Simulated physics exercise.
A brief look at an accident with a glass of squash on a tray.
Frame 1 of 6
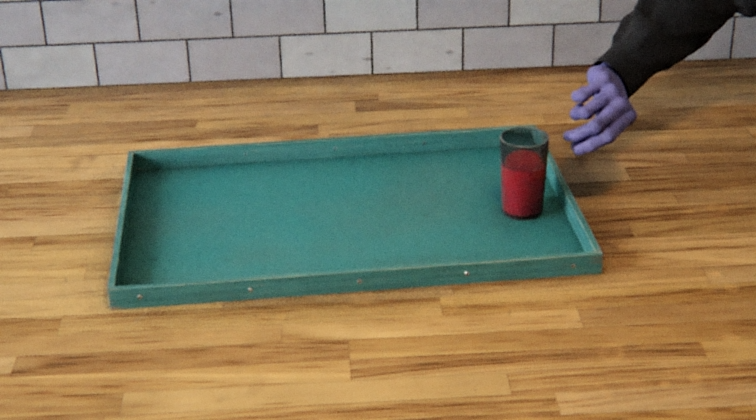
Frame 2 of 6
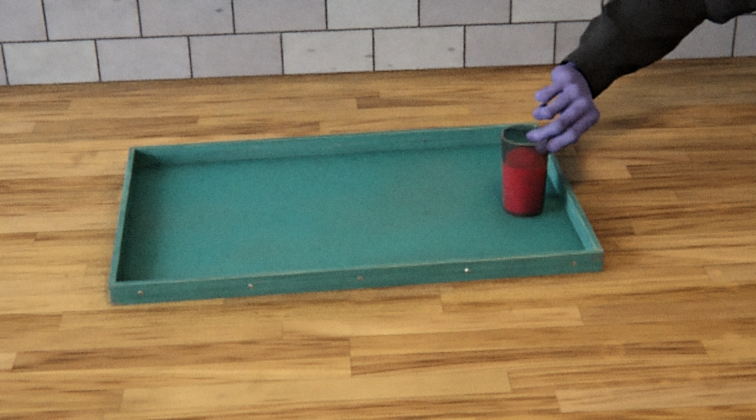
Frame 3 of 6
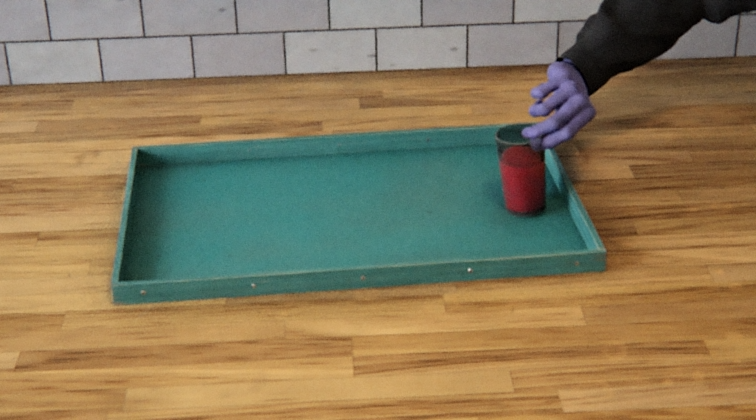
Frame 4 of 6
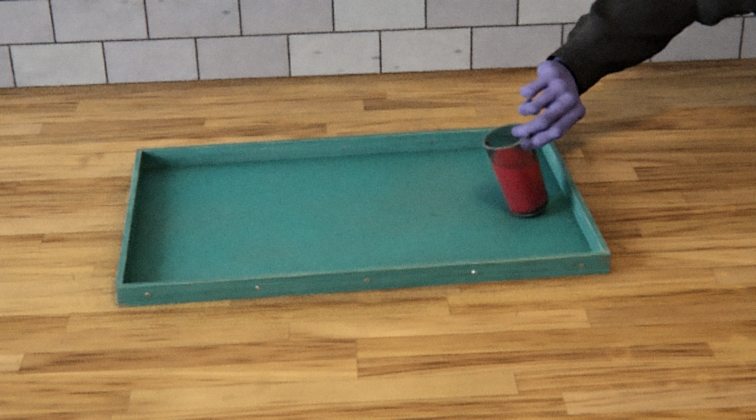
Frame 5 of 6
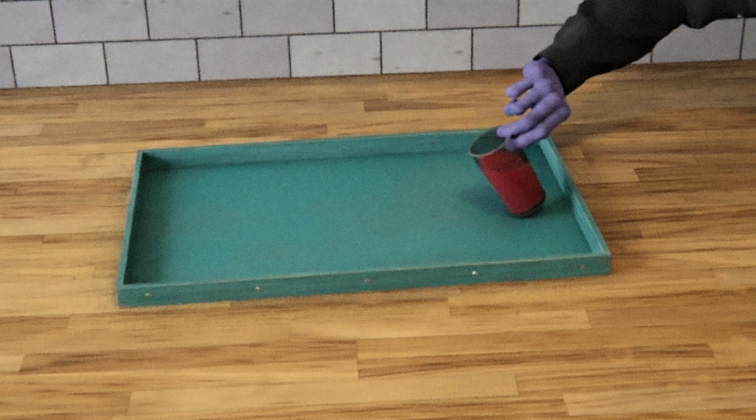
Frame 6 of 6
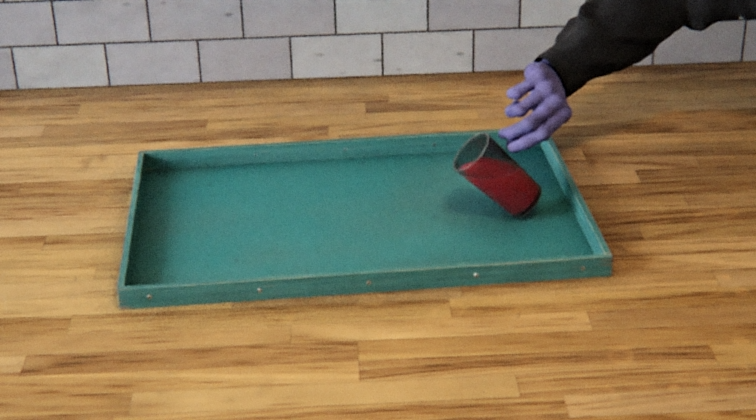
A purple-gloved hand pushes a glass of red drink leftward, tilting it on a green tray.
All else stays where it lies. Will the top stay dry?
Yes, it stays dry.
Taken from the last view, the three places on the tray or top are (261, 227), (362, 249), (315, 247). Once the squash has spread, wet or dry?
Going in order, the first is covered by the spill, the second covered by the spill, and the third covered by the spill.
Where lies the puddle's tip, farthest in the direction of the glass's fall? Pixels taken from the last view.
Spill front, last frame: Approx. (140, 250).
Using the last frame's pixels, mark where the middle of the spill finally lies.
(252, 235).
A moment on, the glass lies in the tray; the puddle covers about as much as a plate; the rim holds it.
Further on, the puddle covers about as much as a tray; the rim holds it.
When it is over, the puddle covers about as much as a tray; the rim holds it.
